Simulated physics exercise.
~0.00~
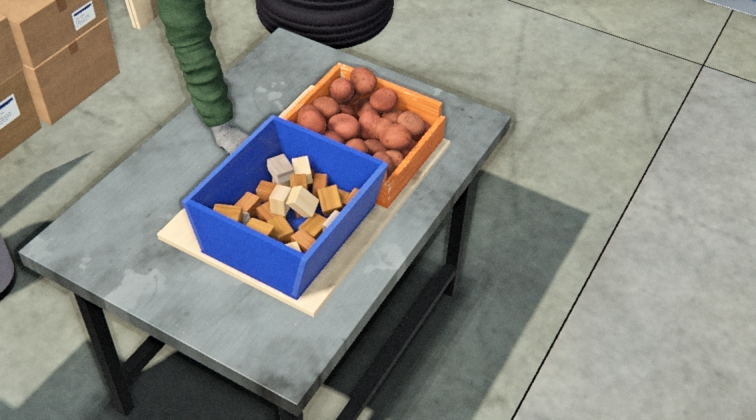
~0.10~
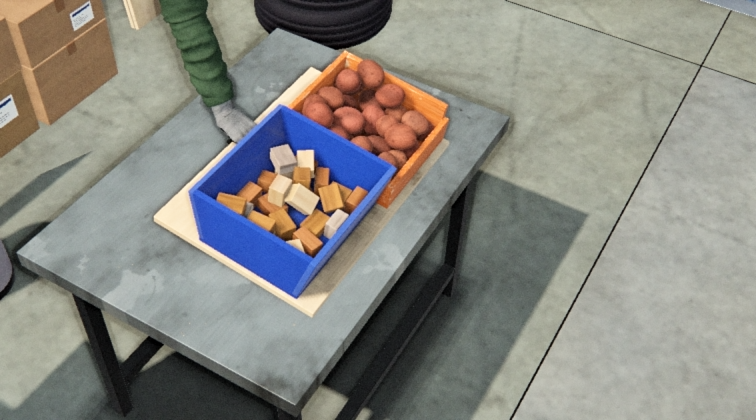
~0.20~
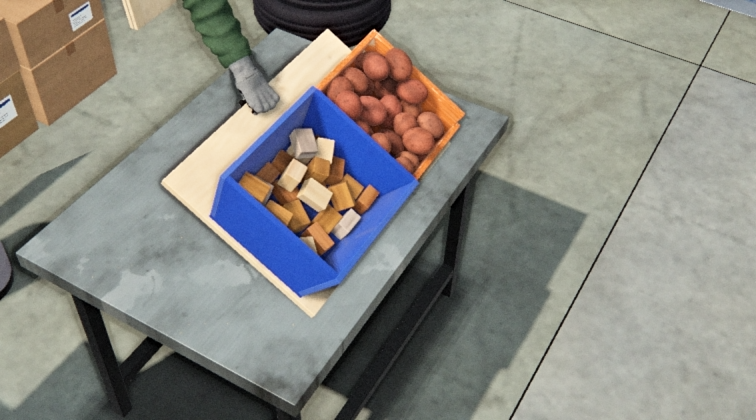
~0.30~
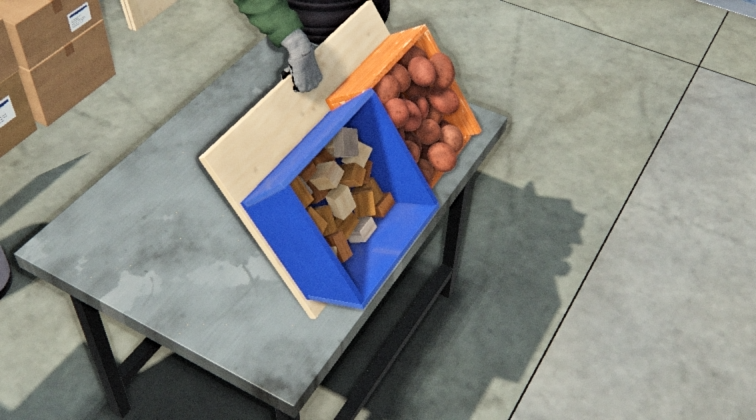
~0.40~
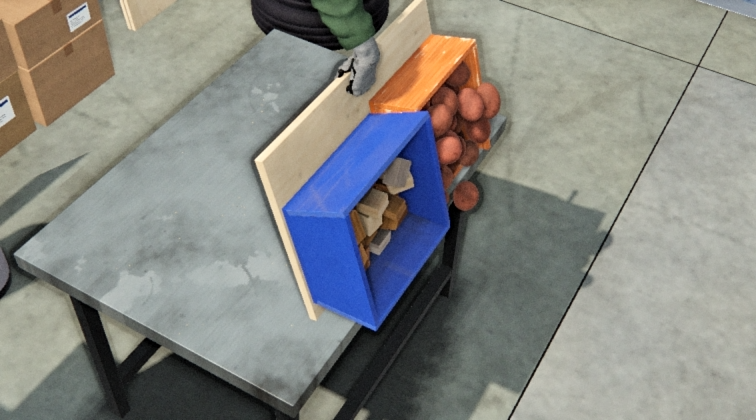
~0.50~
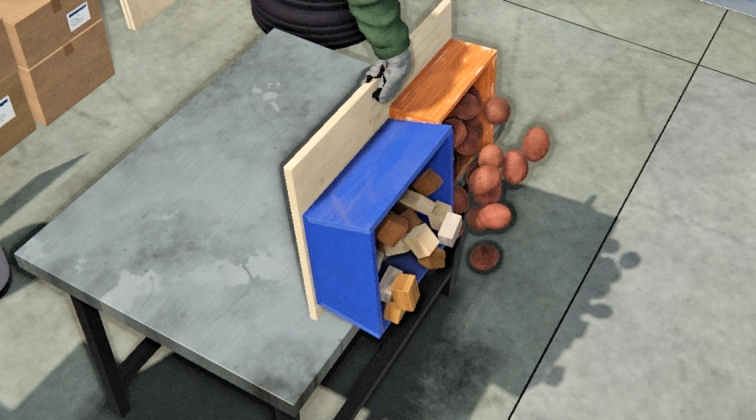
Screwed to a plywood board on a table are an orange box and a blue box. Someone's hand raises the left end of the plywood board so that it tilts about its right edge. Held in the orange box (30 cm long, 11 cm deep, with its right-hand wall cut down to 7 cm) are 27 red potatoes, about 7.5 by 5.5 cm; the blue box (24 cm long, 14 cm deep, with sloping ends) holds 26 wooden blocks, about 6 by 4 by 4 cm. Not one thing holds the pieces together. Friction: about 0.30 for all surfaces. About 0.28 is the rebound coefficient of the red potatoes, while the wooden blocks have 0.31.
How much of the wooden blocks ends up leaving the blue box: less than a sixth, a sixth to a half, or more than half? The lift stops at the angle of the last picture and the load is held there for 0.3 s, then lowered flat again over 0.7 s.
It is left with under half of the pieces.
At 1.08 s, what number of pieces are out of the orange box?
Estimate for the orange box by then: Some 25 out.
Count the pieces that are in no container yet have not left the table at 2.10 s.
About 0.
After 0.76 s, tilt 84°; orange box 5 in, 22 out and blue box 9 in, 17 out.
After 1.08 s, tilt 54°; orange box 4 in, 23 out and blue box 7 in, 19 out.
After 1.53 s, tilt 0°; orange box 4 in, 23 out and blue box 7 in, 19 out.
When it is over (at 2.10 s), orange box 4 in, 23 out and blue box 7 in, 19 out. Asked share, 19 of 26, 73 per cent.
